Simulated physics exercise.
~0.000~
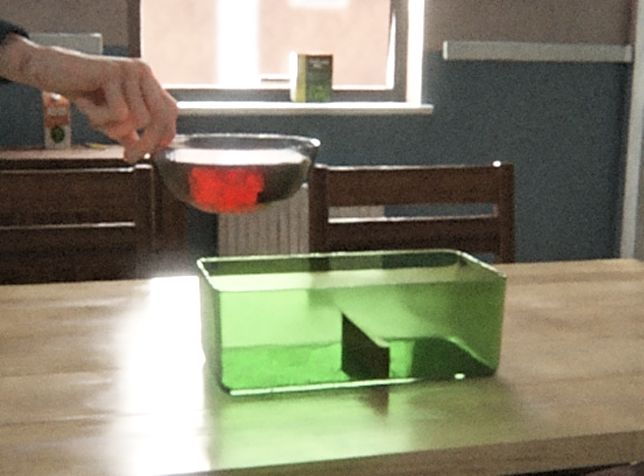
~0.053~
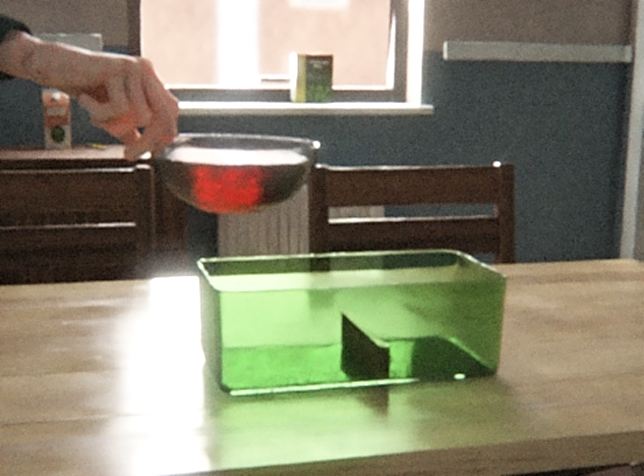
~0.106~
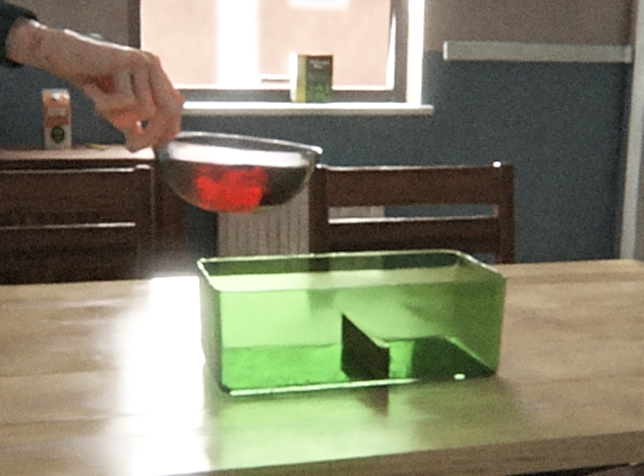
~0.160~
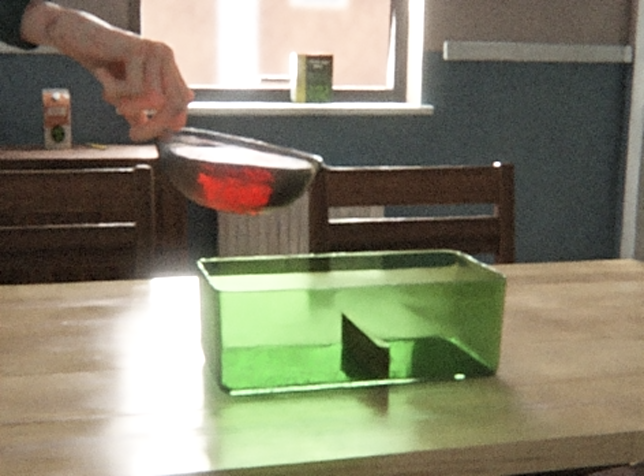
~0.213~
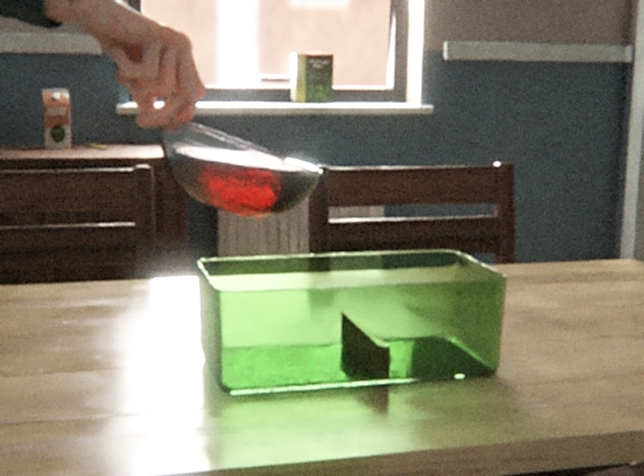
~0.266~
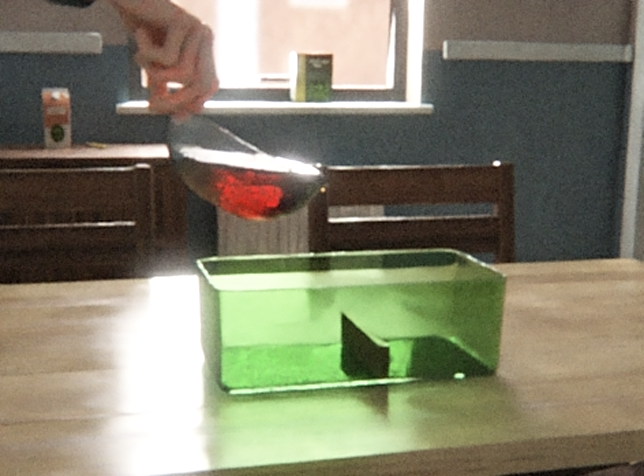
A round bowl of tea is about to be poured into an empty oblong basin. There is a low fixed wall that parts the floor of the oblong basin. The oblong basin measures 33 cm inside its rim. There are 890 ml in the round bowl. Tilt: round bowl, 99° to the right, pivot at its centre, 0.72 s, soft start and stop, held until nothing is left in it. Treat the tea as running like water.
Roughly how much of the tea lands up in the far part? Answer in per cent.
Around 32 %.
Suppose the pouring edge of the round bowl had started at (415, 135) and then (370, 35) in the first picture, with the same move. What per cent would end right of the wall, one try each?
75 then 65 %.
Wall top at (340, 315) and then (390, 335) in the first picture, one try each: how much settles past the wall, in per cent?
The first gives near 60 per cent and the second near 25 per cent.
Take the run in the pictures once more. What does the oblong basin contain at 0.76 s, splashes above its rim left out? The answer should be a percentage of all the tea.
About 94 %.
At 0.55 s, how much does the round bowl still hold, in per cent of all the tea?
Close to 12 percent of the liquid remains at that time.
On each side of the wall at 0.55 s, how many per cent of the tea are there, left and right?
I'd say some 38 in a hundred on the left and 26 on the right.
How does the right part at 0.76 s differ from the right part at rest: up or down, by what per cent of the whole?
It goes up by about 2.
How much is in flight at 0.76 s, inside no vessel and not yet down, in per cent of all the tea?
Some 6 per cent.
Then, 0.55 s in, the tilt is 86° and 12 per cent is still to pour, 38 is left of the wall and 26 right of it.
Then, 0.76 s in, the tilt is 99° and 0 per cent is still to pour, 64 is left of the wall and 29 right of it.
Then, 0.98 s in, the tilt is 99° and 0 per cent is still to pour, 65 is left of the wall and 31 right of it.
Then, 1.22 s in, the tilt is 99° and 0 per cent is still to pour, 65 is left of the wall and 31 right of it.
Finally, 65 per cent lies left of the wall, 32 right of it and 4 outside.
